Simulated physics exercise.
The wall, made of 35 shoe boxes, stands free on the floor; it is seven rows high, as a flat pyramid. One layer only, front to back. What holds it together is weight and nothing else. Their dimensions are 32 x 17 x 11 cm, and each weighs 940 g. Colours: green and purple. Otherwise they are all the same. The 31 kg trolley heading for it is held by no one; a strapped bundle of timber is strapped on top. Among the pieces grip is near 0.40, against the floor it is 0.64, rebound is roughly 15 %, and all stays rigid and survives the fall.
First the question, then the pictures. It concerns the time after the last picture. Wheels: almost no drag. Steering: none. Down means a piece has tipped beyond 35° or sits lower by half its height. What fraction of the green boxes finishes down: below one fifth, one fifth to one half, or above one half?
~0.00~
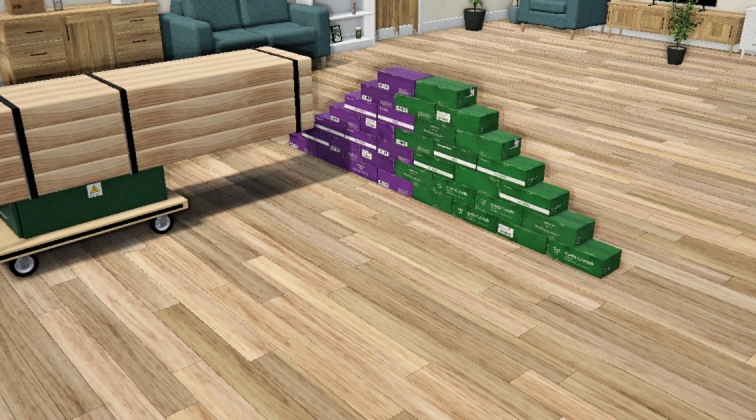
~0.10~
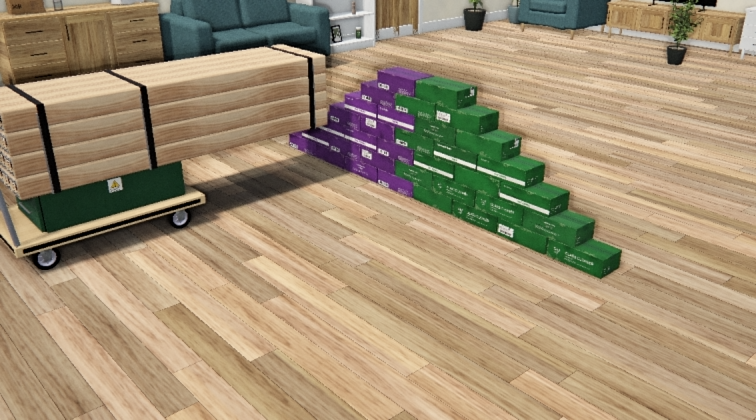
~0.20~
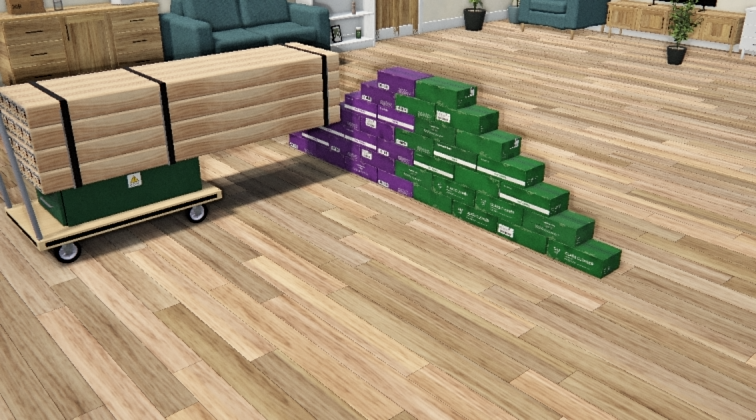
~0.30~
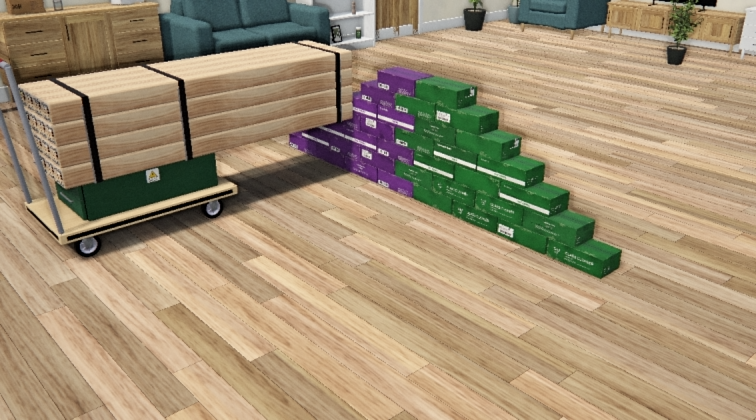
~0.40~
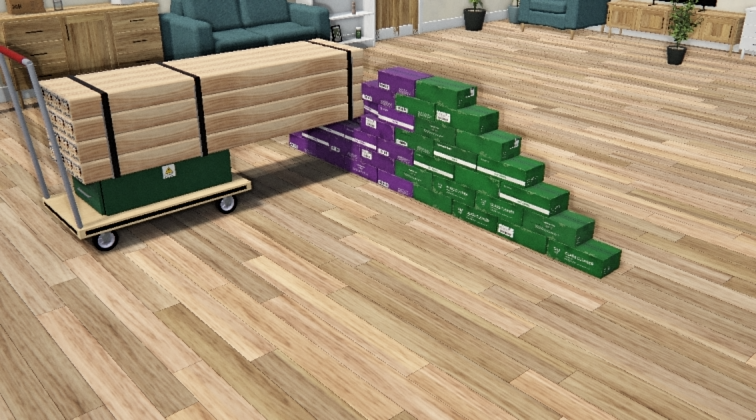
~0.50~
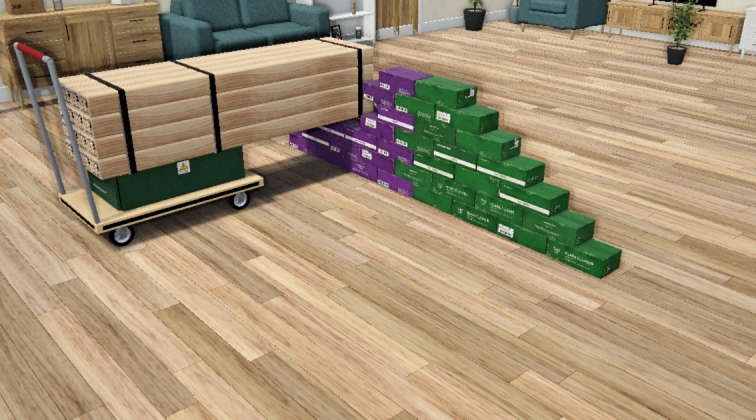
Below one fifth.
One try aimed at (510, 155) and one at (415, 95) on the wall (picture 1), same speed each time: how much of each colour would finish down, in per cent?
Purple 10 then 20, green 60 then 20 per cent.
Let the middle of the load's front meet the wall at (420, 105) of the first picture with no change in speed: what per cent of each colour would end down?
Result - purple: 40 %; green: 40 %.
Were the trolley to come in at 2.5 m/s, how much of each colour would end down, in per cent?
Down at the end: Purple 20 per cent, green 0 per cent.
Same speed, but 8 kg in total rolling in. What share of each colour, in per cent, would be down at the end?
The split would be purple 20, then green 0 per cent.
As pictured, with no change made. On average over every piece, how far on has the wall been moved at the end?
Around 5 centimetres.
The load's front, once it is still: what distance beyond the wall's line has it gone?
Offset past line: Approx. 110 cm.
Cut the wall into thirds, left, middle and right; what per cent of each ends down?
I'd put it at 20 % left, 0 % middle and 0 % right.
After 0.68 s, load 32 cm past the wall's line, still rolling; none of the 19 green boxes down (1 of 35 in all colours); top green box unmoved; top purple box shifted 19 mm.
After 1.06 s, load 62 cm past the wall's line, still rolling; none of the 19 green boxes down (2 of 35 in all colours); top green box unmoved; top purple box leaning 5°.
After 1.78 s, load 1.05 m past the wall's line, still rolling; none of the 19 green boxes down (2 of 35 in all colours); top green box unmoved; top purple box shifted 35 mm.
At rest (2.5 s), load 1.09 m past the wall's line, stopped; none of the 19 green boxes down (2 of 35 in all colours); top green box unmoved; top purple box shifted 36 mm. That is 0 per cent. As the last picture would show them, middles, top green box near (446, 93), top purple box near (409, 81).
